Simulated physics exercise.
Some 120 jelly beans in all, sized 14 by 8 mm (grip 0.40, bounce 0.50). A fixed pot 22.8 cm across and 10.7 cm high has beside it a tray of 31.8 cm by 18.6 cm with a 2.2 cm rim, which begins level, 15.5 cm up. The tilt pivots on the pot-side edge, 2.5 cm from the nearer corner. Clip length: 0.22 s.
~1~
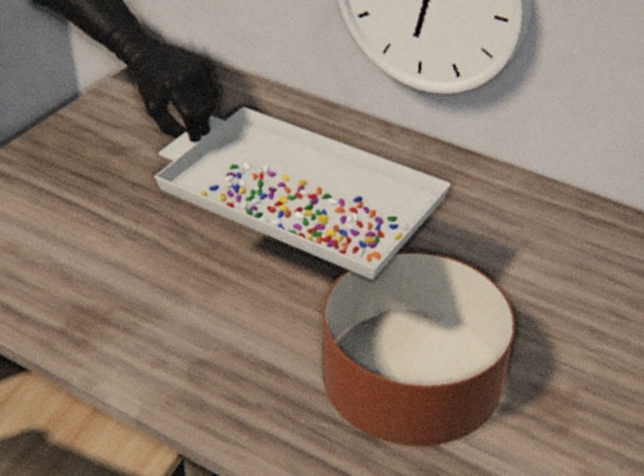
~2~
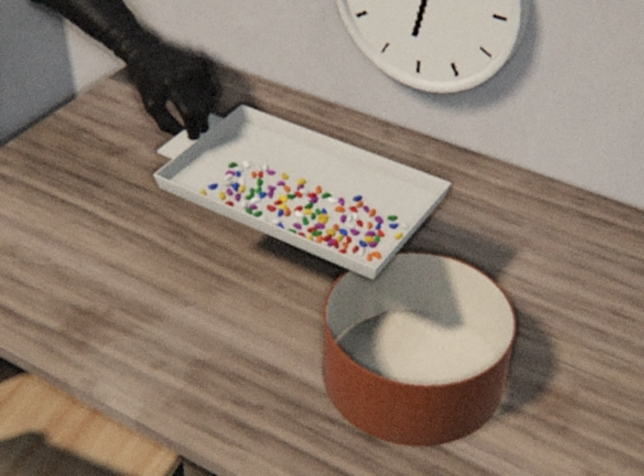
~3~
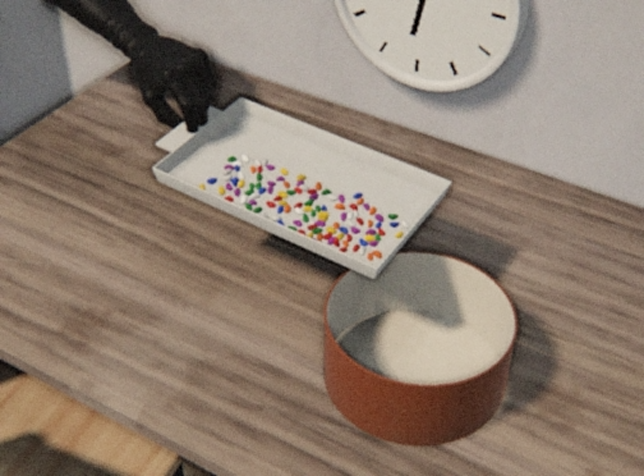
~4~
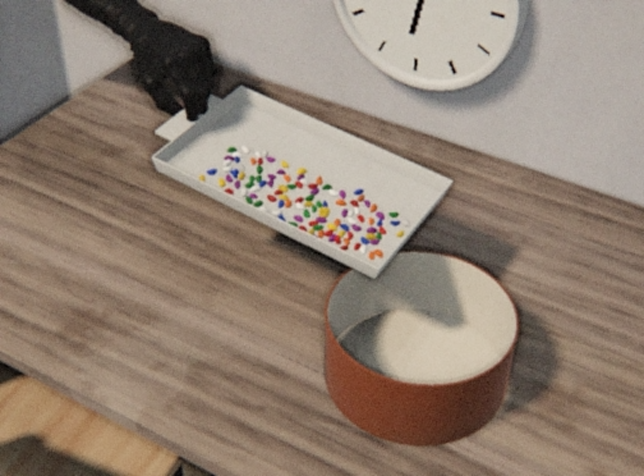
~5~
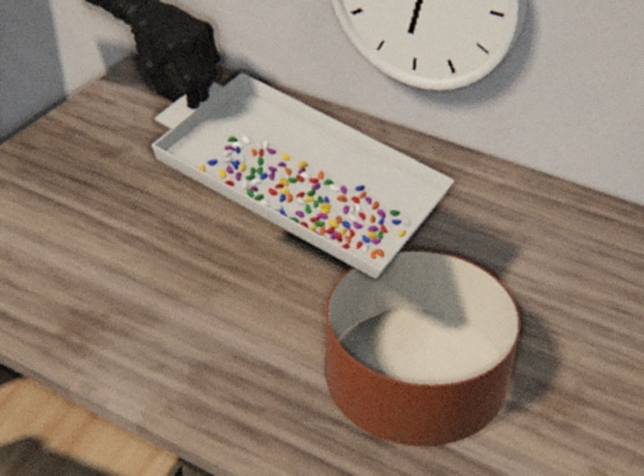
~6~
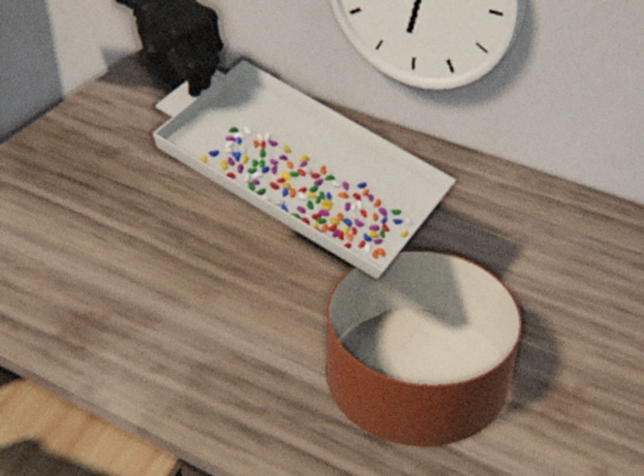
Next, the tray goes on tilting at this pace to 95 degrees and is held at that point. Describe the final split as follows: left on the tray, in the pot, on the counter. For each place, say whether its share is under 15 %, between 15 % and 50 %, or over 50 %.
Left on the tray: Under 15 %; pot: Over 50 %; counter: Under 15 %.
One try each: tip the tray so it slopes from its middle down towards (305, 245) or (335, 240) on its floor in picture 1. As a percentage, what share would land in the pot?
85 and 100 %.
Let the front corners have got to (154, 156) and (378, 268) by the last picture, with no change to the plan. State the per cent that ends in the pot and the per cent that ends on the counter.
Pot: 100, counter: 0.
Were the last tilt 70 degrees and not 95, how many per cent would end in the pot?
Then about 30 per cent.
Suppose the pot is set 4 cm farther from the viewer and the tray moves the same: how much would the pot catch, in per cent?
95 %.
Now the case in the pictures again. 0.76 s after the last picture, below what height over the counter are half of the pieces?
The halfway line is at about 16 cm.
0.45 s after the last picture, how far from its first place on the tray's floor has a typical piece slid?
Roughly 10 cm.
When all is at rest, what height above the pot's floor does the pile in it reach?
About 1.0 centimetres.
Then, 0.45 s after the last picture, tilt 52 degrees; the tray holds 100 %, the pot 0 %.
Then, 0.76 s after the last picture, tilt 79 degrees; the tray holds 70 %, the pot 25 %.
Then, 1.16 s after the last picture, tilt 95 degrees; the tray holds 10 %, the pot 80 %.
In the end, tray 0 %, pot 95 %, counter 5 %.
